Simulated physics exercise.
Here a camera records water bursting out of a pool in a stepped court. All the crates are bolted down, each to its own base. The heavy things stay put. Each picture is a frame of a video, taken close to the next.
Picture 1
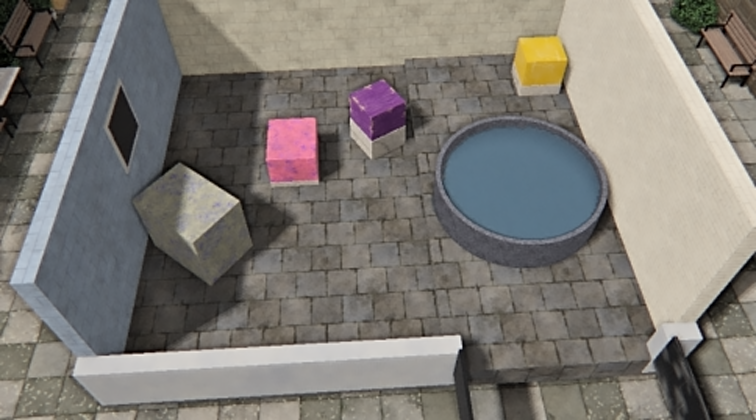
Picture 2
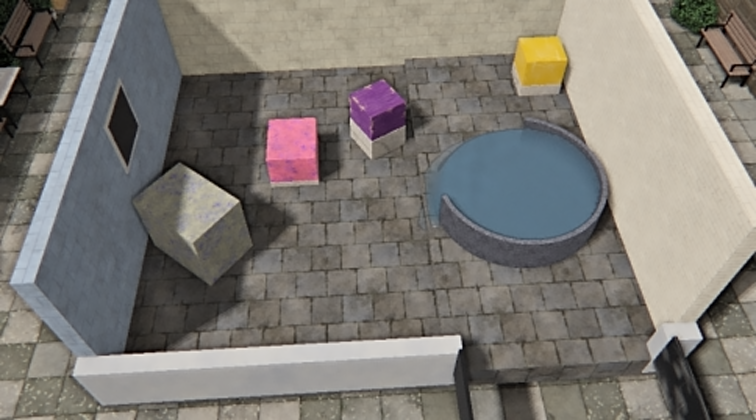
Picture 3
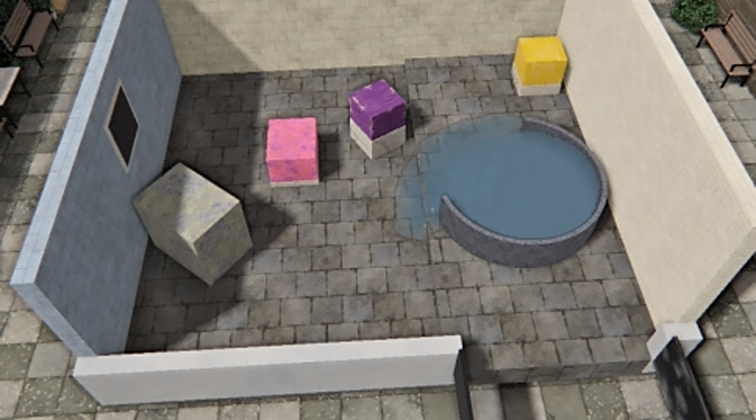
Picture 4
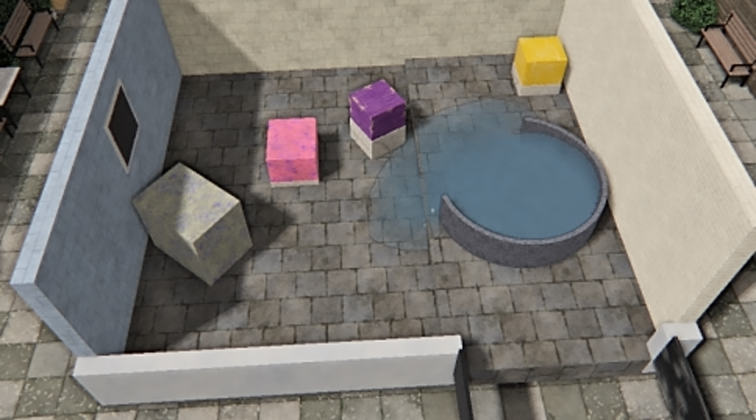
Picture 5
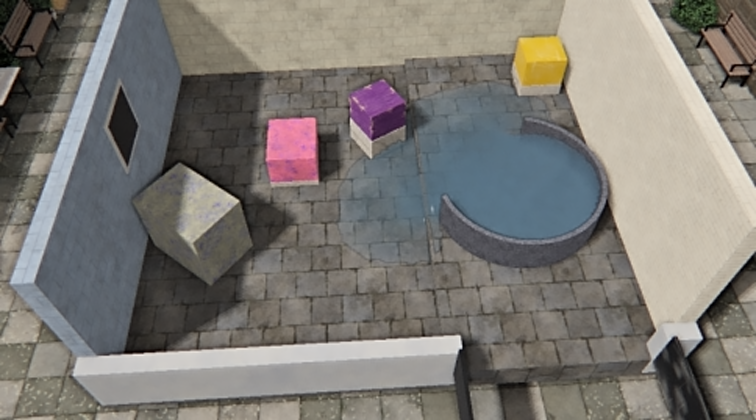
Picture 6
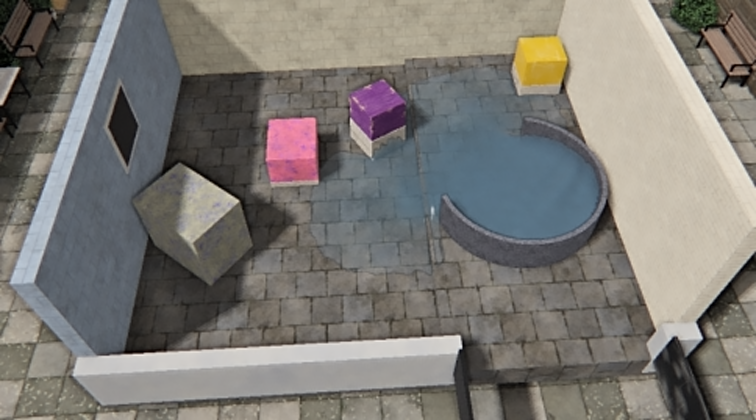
At first, still water fills a round stone pool in a walled paved court with pink, purple and yellow blocks. Then the pool's far left side is open, and water pours out through the gap. It spreads leftward and back across the paving in a thin sheet, reaching around the purple block's base.
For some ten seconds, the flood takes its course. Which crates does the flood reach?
The pink crate is reached; the yellow crate is not reached; the purple crate is not reached.
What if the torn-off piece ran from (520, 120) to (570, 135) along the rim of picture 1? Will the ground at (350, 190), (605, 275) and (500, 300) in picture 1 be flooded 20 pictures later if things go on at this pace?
Taking the points one after the other, they come out not soaked, inundated and not soaked.
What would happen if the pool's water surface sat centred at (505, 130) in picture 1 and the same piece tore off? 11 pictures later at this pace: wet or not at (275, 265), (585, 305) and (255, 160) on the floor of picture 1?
The first spot is inundated, the second not reached, and the third not reached.
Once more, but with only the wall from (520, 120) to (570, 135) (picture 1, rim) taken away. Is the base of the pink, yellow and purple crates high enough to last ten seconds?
Note: Pink is never reached; yellow gets flooded; purple is never reached.
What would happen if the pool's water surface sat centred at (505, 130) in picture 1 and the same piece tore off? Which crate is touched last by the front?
Answer: The pink one.
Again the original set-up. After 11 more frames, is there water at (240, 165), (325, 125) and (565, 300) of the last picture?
Going through them in order, I'd say clear, drenched and clear.
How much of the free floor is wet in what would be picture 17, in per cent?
Around 45 percent.
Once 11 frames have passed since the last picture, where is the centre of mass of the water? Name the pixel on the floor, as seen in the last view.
The water's centre sits above (423, 155).
A moment on, water covers 35 % of the floor; the pink crate water round its plinth, the yellow crate water round its plinth, the purple crate water round its plinth.
Next, water covers 45 % of the floor; the pink crate water round its plinth, the yellow crate water round its plinth, the purple crate water round its plinth.
Then, water covers 65 % of the floor; the pink crate water round its plinth, the yellow crate water round its plinth, the purple crate water round its plinth.
Later, water covers 80 % of the floor; the pink crate water round its plinth, the yellow crate water round its plinth, the purple crate water round its plinth.
In the end, water covers 85 % of the floor; the pink crate was topped, the yellow crate stayed above the water, the purple crate stayed above the water.
